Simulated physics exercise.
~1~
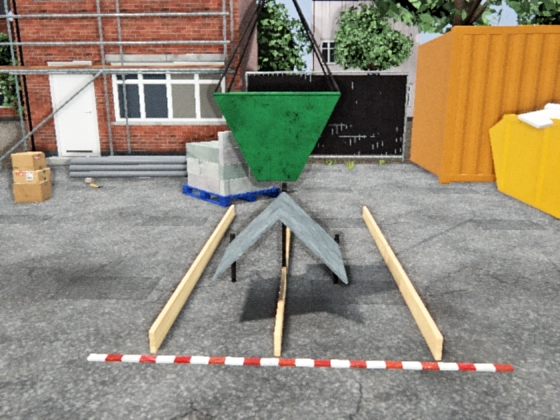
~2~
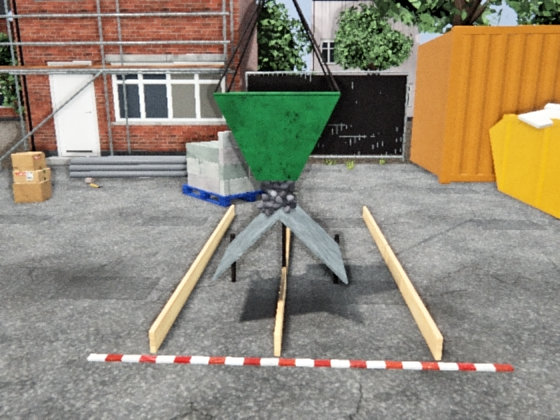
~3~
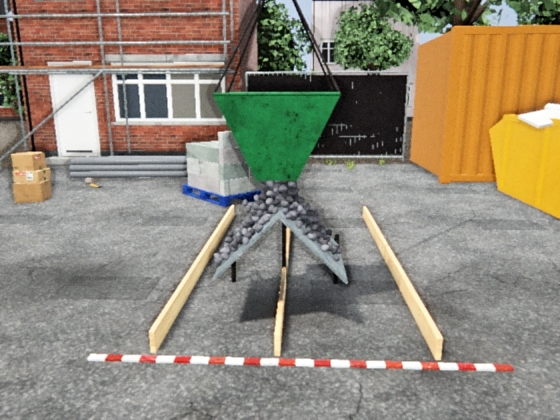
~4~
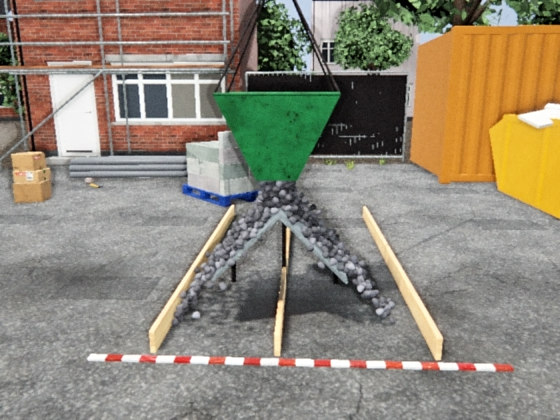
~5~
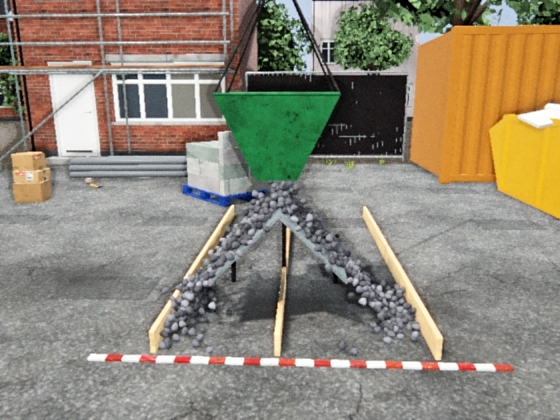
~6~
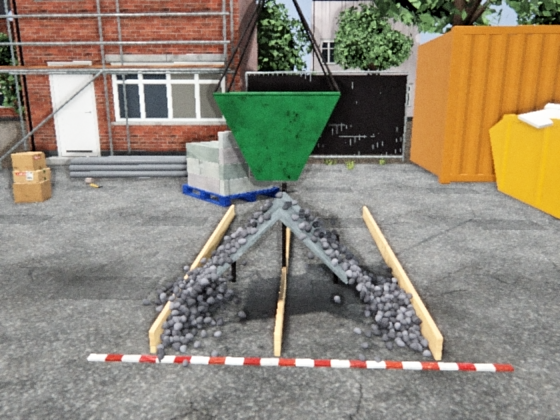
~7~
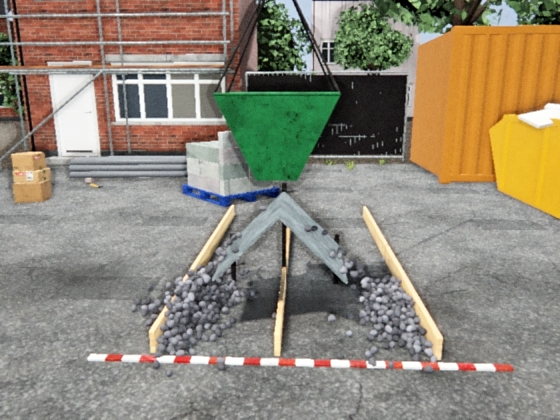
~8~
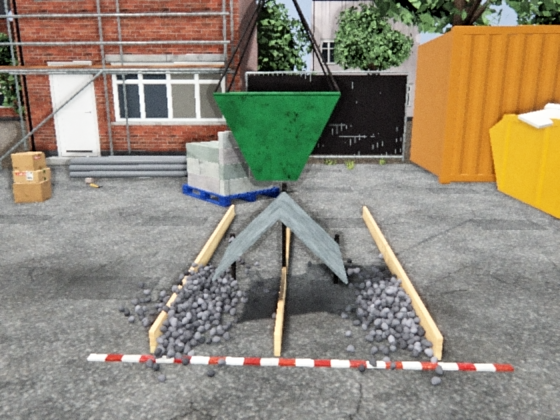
Grey stones poured from the bottom of a hanging green skip onto a peaked steel slide, split down both slopes and settled in two heaps between the wooden boards, with a few spilling past the left board and some reaching the striped pole.
